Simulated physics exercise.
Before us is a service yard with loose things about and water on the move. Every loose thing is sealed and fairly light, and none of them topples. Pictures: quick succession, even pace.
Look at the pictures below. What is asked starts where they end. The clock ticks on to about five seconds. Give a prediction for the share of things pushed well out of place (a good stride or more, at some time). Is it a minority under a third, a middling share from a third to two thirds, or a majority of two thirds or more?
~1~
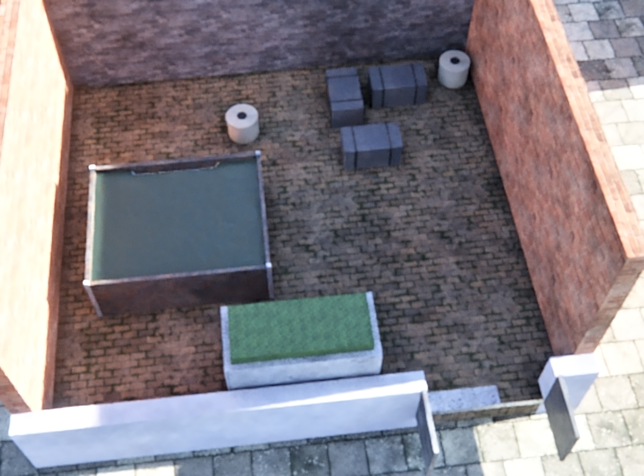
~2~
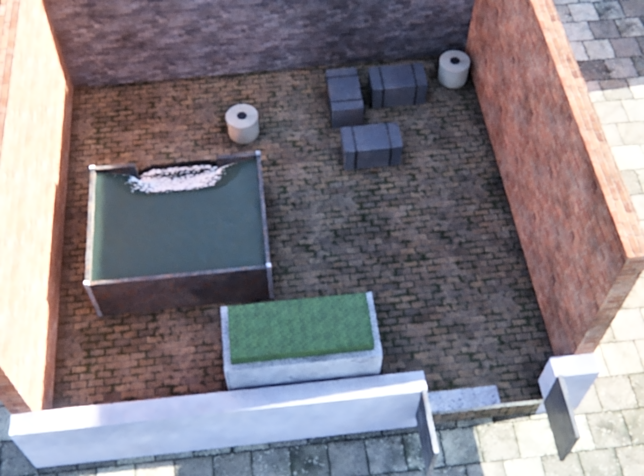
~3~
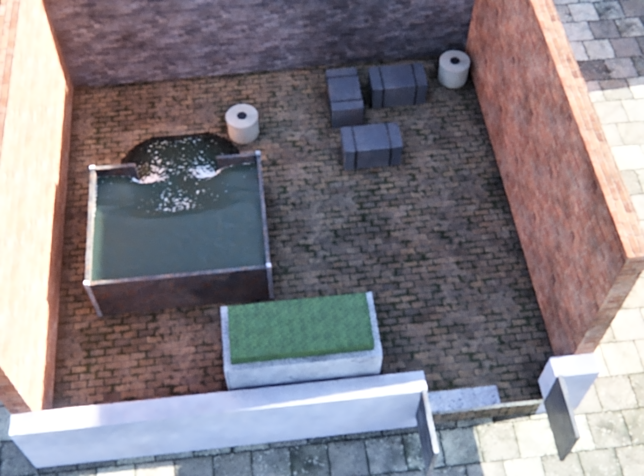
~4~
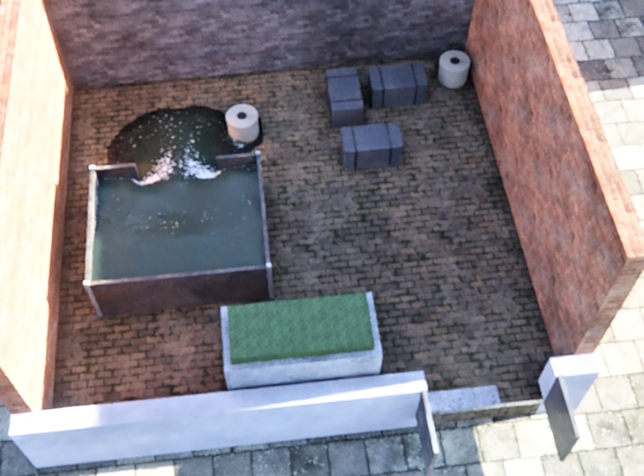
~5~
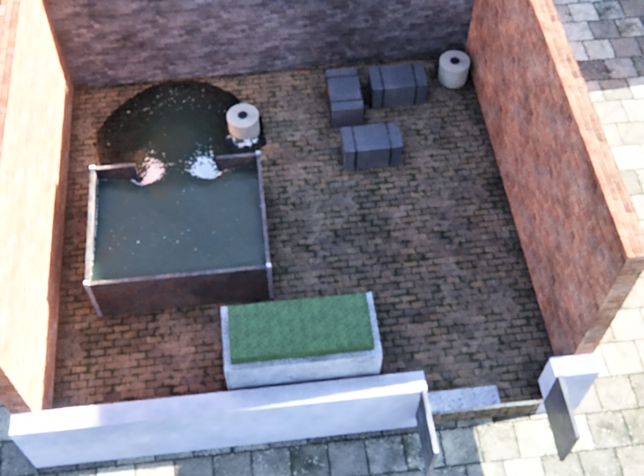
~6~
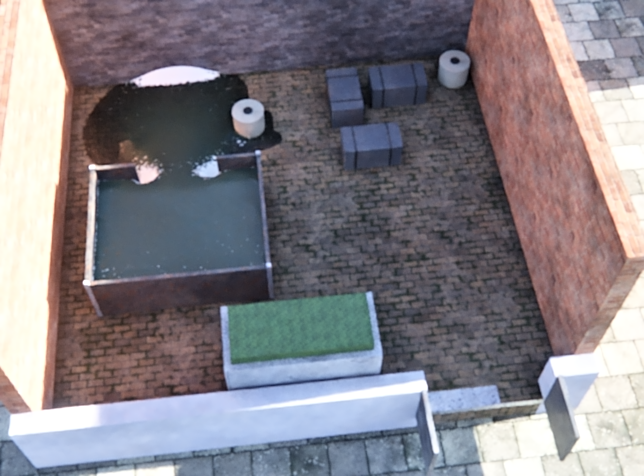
A majority of two thirds or more.
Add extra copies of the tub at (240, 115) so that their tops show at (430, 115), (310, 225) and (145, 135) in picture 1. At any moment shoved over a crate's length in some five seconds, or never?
The answers, in order, are displaced a stride, remains nearby and displaced a stride.
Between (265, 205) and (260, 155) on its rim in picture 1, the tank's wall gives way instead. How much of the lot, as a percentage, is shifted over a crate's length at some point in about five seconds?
My estimate is some 80 per cent of them.
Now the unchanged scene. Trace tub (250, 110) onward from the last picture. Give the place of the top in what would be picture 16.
The top ends up somewhere near (337, 71).
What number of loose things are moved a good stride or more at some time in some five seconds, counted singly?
5.
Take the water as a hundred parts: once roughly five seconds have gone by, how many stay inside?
I'd estimate some 100 percent of the water stays.
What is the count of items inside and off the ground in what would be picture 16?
The answer would be 1.
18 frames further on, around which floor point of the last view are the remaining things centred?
Roughly (429, 140).
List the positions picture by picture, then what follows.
The first frame shows a tub at (242, 116) rests on the ground; a trunk at (372, 137) rests on the ground; 0 of 5 have shifted.
The second frame shows a tub at (242, 116), on the bottom; a trunk at (372, 137), on the bottom; 0 of 5 have shifted.
The third frame shows a tub at (242, 116) rests on the ground; a trunk at (372, 137), on the bottom; 0 of 5 have shifted.
The fourth frame shows a tub at (242, 116), on the bottom; a trunk at (372, 137), on the bottom; 0 of 5 have shifted.
The fifth frame shows a tub at (243, 115) rests on the ground; a trunk at (372, 137) rests on the ground; 0 of 5 have shifted.
The sixth frame shows a tub at (248, 111) rests on the ground, close to its start; a trunk at (372, 137), on the bottom; 1 of 5 have shifted.
A moment on, 1 of 5 are well off their spots; 0 afloat.
Next, 1 of 5 are well off their spots; 1 afloat.
Later, 4 of 5 are well off their spots; 4 afloat.
In the end, 5 of 5 are well off their spots, and 5 have been at some point; 4 afloat.
